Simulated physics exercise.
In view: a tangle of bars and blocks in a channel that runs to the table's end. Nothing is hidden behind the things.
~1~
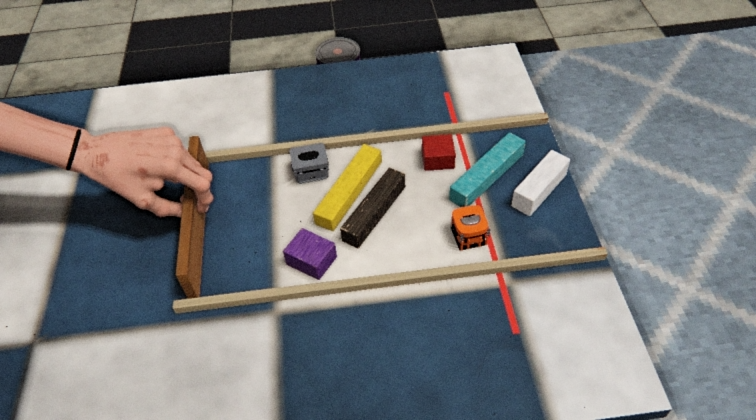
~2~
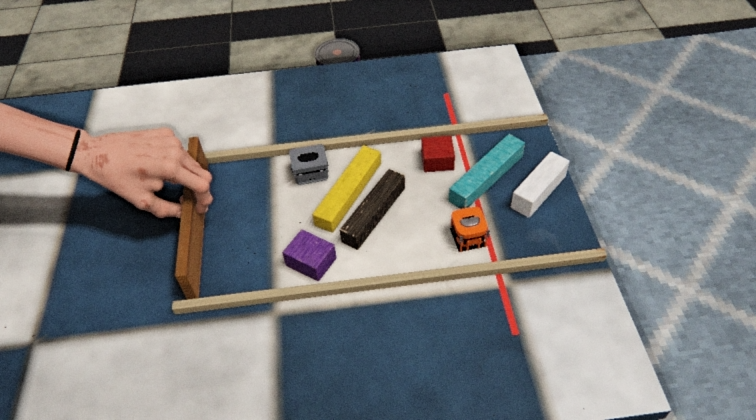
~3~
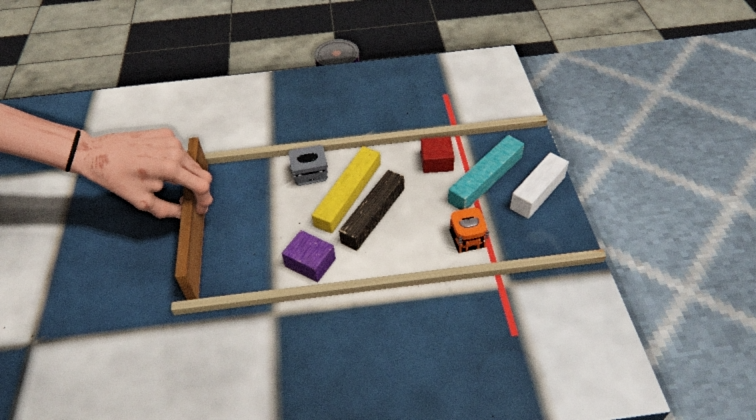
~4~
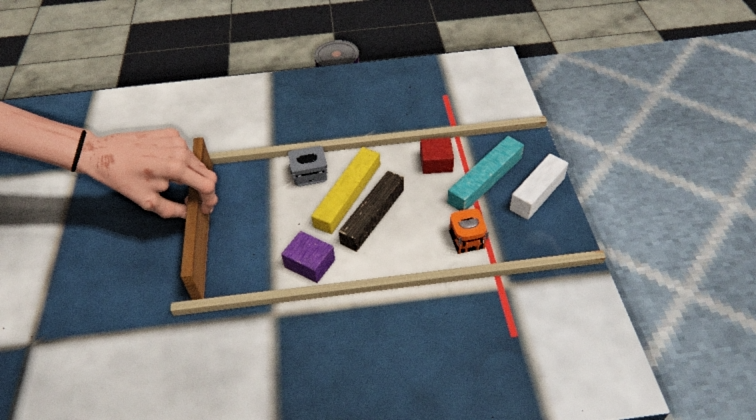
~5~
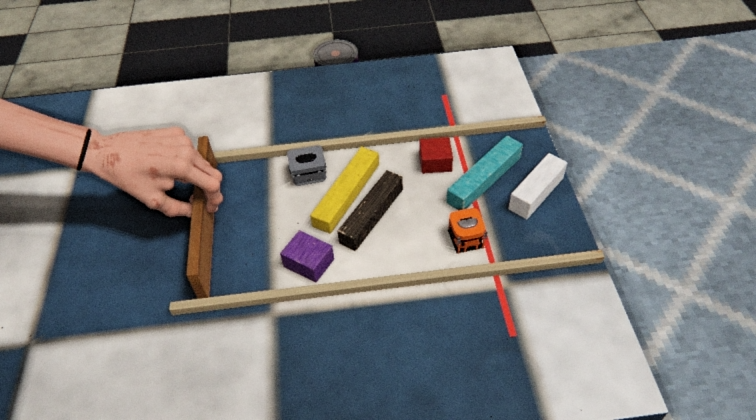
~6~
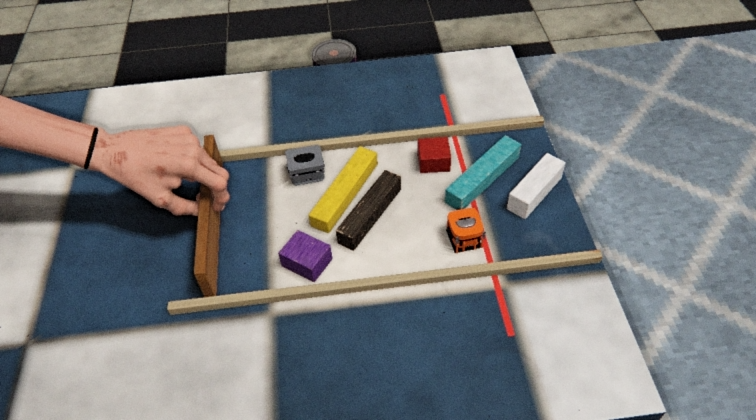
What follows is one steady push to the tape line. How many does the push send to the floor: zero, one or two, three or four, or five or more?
Outcome: The number that fall off is zero.
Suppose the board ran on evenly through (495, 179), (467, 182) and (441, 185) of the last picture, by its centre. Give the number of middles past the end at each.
The counts: 2, 0 and 0.
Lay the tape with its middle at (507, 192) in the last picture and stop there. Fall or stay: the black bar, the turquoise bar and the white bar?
The black bar remains up; the turquoise bar drops off; the white bar drops off.
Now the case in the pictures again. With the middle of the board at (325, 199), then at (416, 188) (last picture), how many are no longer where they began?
The counts are 4 and 7.
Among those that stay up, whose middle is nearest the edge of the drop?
The white bar ends nearest.
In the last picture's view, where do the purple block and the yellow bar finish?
First (512, 237), then (501, 170).
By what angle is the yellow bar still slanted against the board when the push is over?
About 30°.
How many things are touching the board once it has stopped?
The number is 3.
Soon after, none off yet; white bar at rest near (536, 185); turquoise bar at rest near (484, 173); orange case at rest near (465, 230).
After that, none off yet; white bar at rest near (540, 186); turquoise bar displaced a little near (518, 181); orange case displaced about its own width near (512, 227).
In the end, the number that fall off is zero.
